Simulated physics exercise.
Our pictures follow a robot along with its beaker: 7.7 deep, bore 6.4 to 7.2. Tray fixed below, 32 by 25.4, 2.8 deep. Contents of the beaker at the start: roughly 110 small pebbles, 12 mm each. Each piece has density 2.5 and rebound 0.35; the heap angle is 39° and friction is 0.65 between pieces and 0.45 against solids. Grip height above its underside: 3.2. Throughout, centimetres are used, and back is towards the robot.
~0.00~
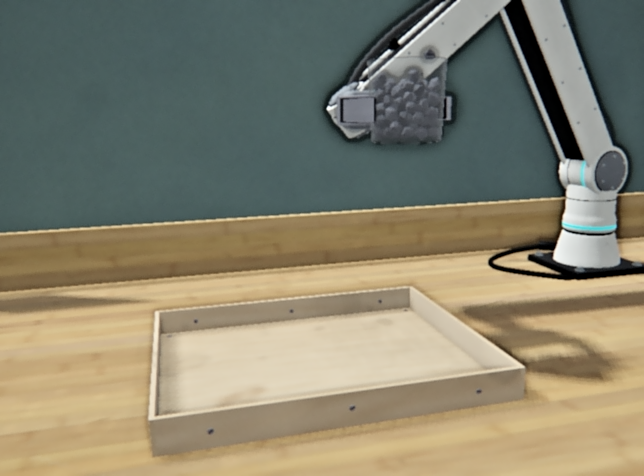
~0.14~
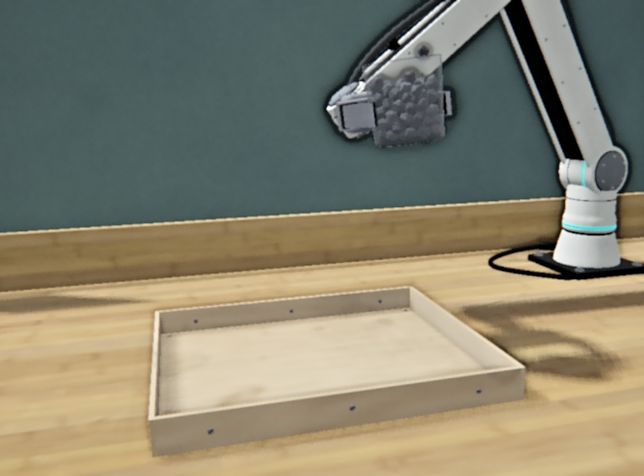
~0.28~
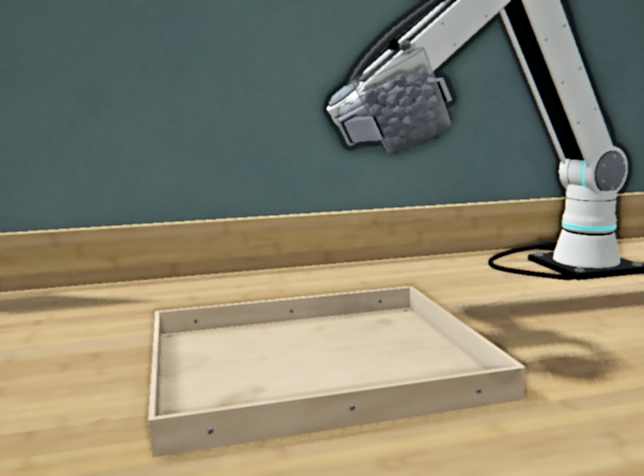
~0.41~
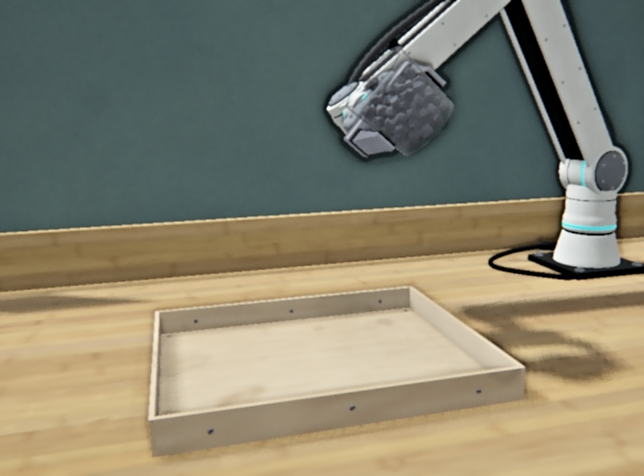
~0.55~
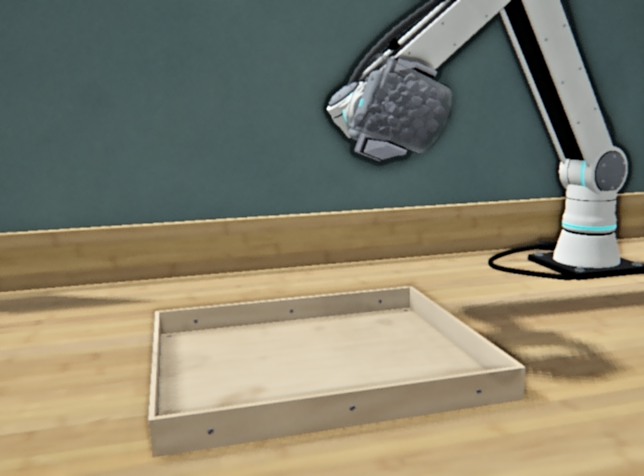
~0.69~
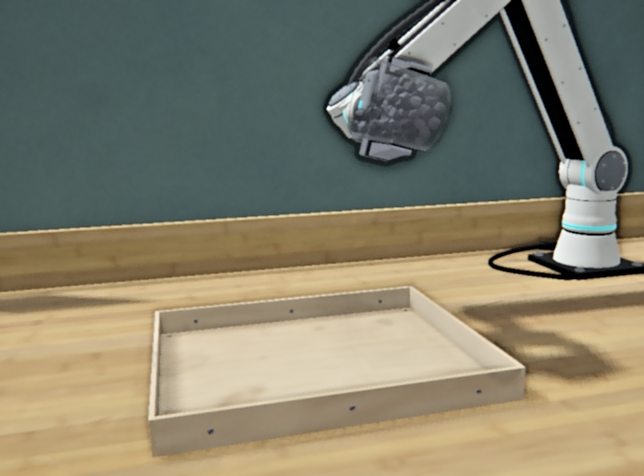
Robot arm steadily rotating a clear beaker of small grey pebbles forward above an empty shallow wooden tray, pebbles staying inside.
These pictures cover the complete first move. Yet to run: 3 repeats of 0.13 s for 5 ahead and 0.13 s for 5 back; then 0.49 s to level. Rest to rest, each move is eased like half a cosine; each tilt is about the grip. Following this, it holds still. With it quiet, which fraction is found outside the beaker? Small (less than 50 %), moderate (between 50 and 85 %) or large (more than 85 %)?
Moderate.
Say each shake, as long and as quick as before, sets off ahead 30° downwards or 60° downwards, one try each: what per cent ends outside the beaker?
Roughly 20 per cent, then 5 per cent.
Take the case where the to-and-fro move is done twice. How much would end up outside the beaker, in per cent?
It would be near 60 per cent.
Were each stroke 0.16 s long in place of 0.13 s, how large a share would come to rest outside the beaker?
Roughly 45 in a hundred.
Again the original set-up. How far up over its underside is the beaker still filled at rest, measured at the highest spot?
The top sits some 4.0 cm up.
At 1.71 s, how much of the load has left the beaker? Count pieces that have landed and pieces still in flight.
Share out: Near 70 %.
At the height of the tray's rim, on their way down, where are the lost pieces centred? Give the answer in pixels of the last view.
I'd put it somewhere near (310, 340).
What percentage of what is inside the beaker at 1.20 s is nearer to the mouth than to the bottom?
Something like 70 percent sits in that half.
After 1.20 s, tilted 75° forward, highest piece 27 above the table; 56 in the beaker, 38 in the tray, 15 in flight or on a rim.
After 1.71 s, tilted 40° forward, highest piece 27 above the table; 76 in the tray, 33 in the beaker.
After 2.16 s, level, highest piece 27 above the table; 76 in the tray, 33 in the beaker.
After 3.21 s, level, highest piece 27 above the table; 76 in the tray, 33 in the beaker.
In the end, 76 in the tray, 33 in the beaker. That is 70 % outside the beaker.
